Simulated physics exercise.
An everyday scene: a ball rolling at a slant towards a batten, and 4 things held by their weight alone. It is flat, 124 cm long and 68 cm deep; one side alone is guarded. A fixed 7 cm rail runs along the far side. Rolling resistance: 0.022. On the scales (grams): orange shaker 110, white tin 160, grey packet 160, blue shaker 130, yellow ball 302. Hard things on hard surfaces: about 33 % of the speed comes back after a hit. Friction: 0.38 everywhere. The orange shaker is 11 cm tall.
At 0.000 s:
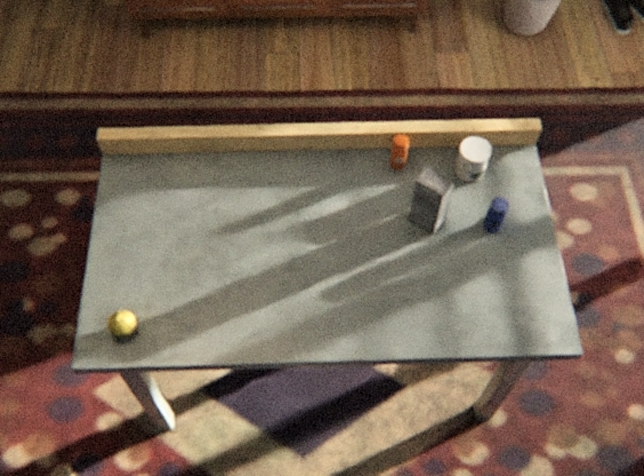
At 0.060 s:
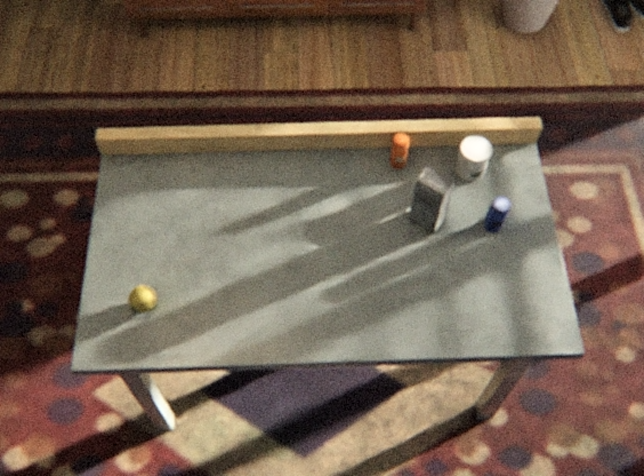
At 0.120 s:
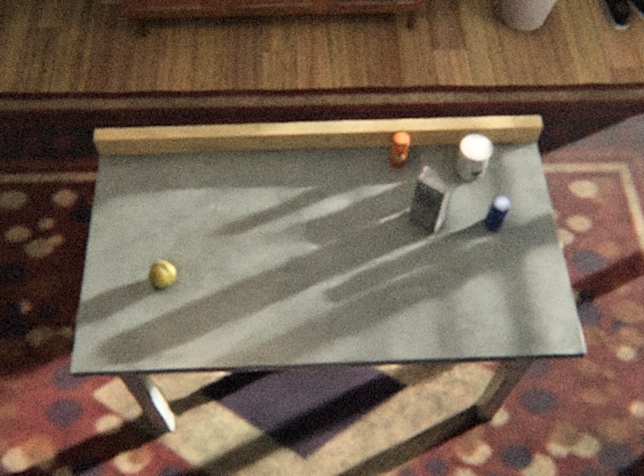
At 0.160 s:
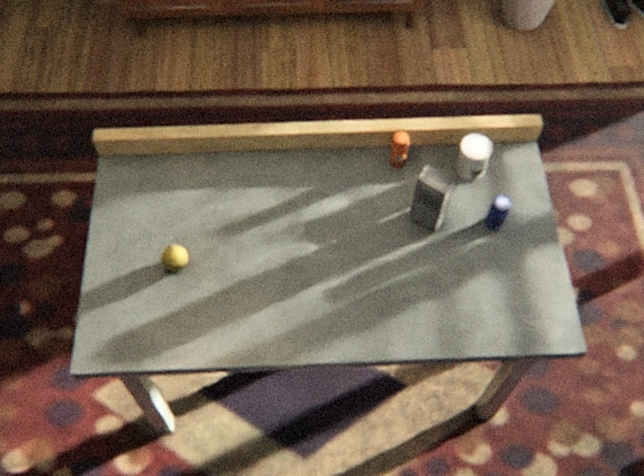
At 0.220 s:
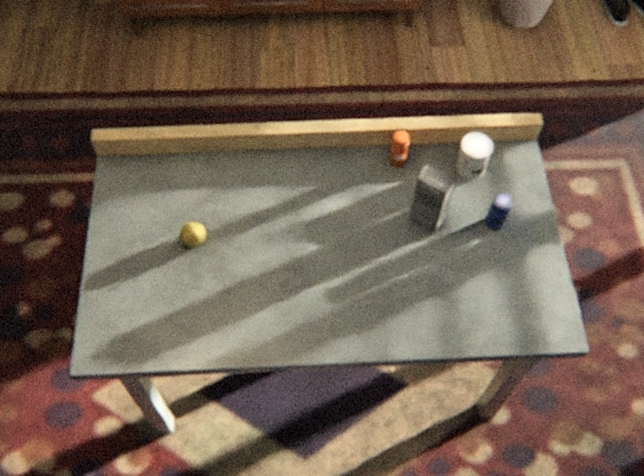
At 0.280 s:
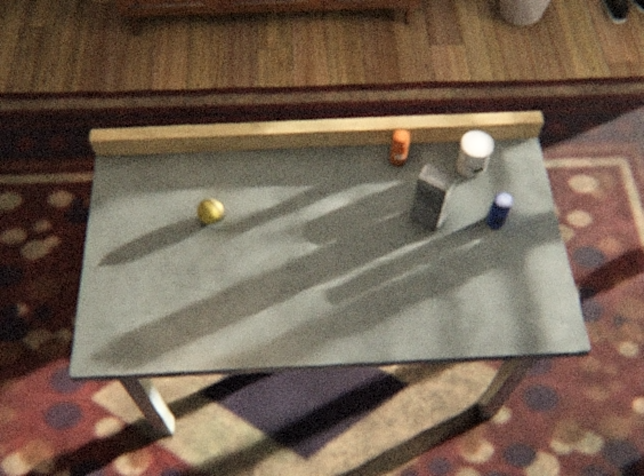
The clip opens on a grey table with a wooden strip along its back edge, a yellow ball near the front left corner and an orange shaker, white tin, grey packet and blue shaker standing at right. The ball rolls diagonally away and rightward across the left side, while the other objects stay put.
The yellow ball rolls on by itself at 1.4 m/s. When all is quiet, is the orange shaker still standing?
The orange shaker stays upright.
By 0.58 s, yellow ball near (281, 160).
By 1.28 s, yellow ball near (409, 185).
By 2.18 s, yellow ball near (531, 198).
By 2.88 s, yellow ball near (539, 314).
When it is over (3.1 s), all 4 within 4 cm of the start. End places, in pixels of the last picture, orange shaker near (400, 148).
